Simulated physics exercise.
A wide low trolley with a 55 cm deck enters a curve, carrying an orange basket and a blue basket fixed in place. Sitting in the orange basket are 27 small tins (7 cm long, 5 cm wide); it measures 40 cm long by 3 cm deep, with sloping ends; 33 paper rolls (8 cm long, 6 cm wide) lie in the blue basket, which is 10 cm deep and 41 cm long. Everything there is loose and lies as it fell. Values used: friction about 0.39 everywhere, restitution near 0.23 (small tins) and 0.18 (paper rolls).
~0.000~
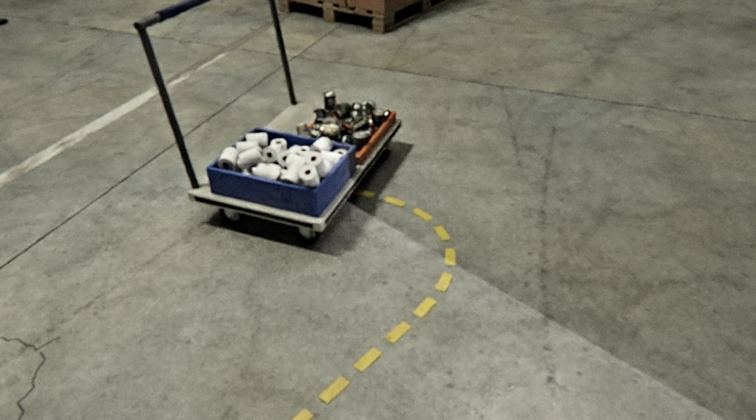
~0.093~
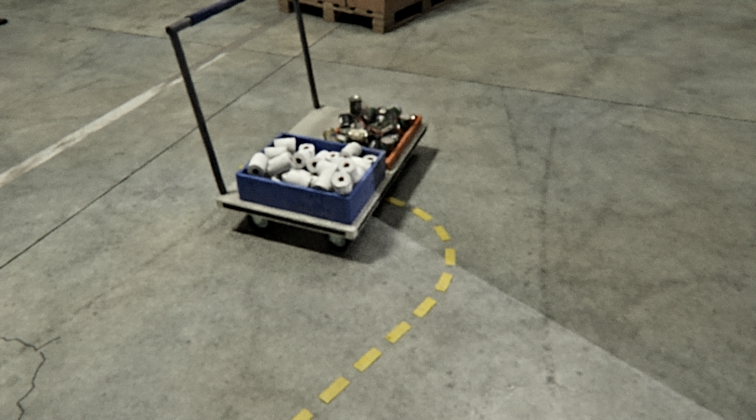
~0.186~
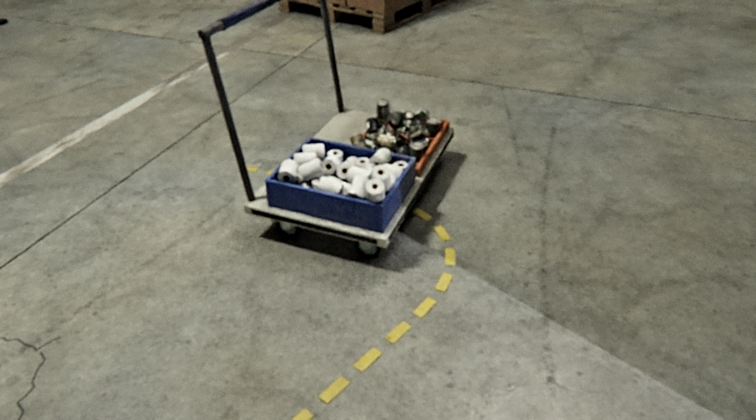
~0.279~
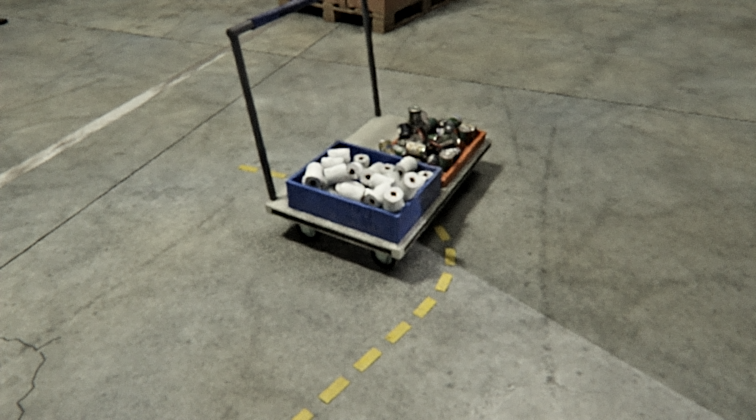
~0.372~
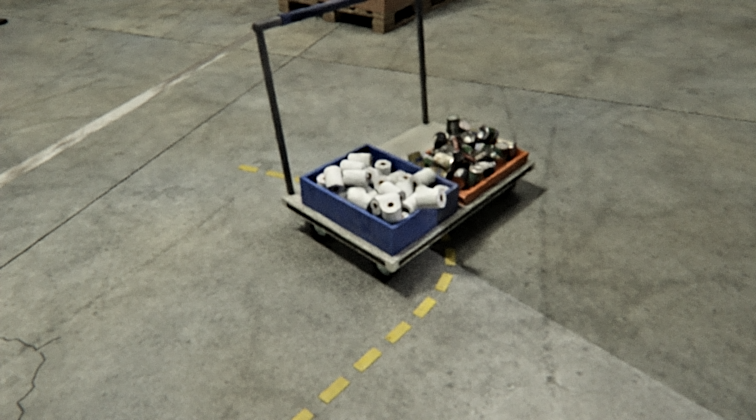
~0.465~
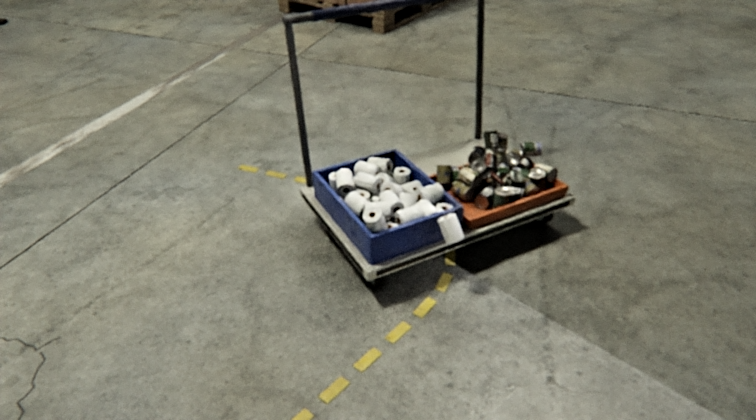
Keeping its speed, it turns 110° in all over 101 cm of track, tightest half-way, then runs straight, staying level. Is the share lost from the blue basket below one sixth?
Yes, it stays below a sixth.
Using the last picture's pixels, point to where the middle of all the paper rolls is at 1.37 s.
Centre: About (169, 364) px.
After 0.53 s, orange basket 23 in, 4 out and blue basket 32 in, 1 out.
After 0.69 s, orange basket 20 in, 7 out and blue basket 32 in, 1 out.
After 0.92 s, orange basket 20 in, 7 out and blue basket 32 in, 1 out.
Final count (at 1.37 s), orange basket 20 in, 7 out and blue basket 32 in, 1 out. Asked share, 1 of 33, 3 per cent.
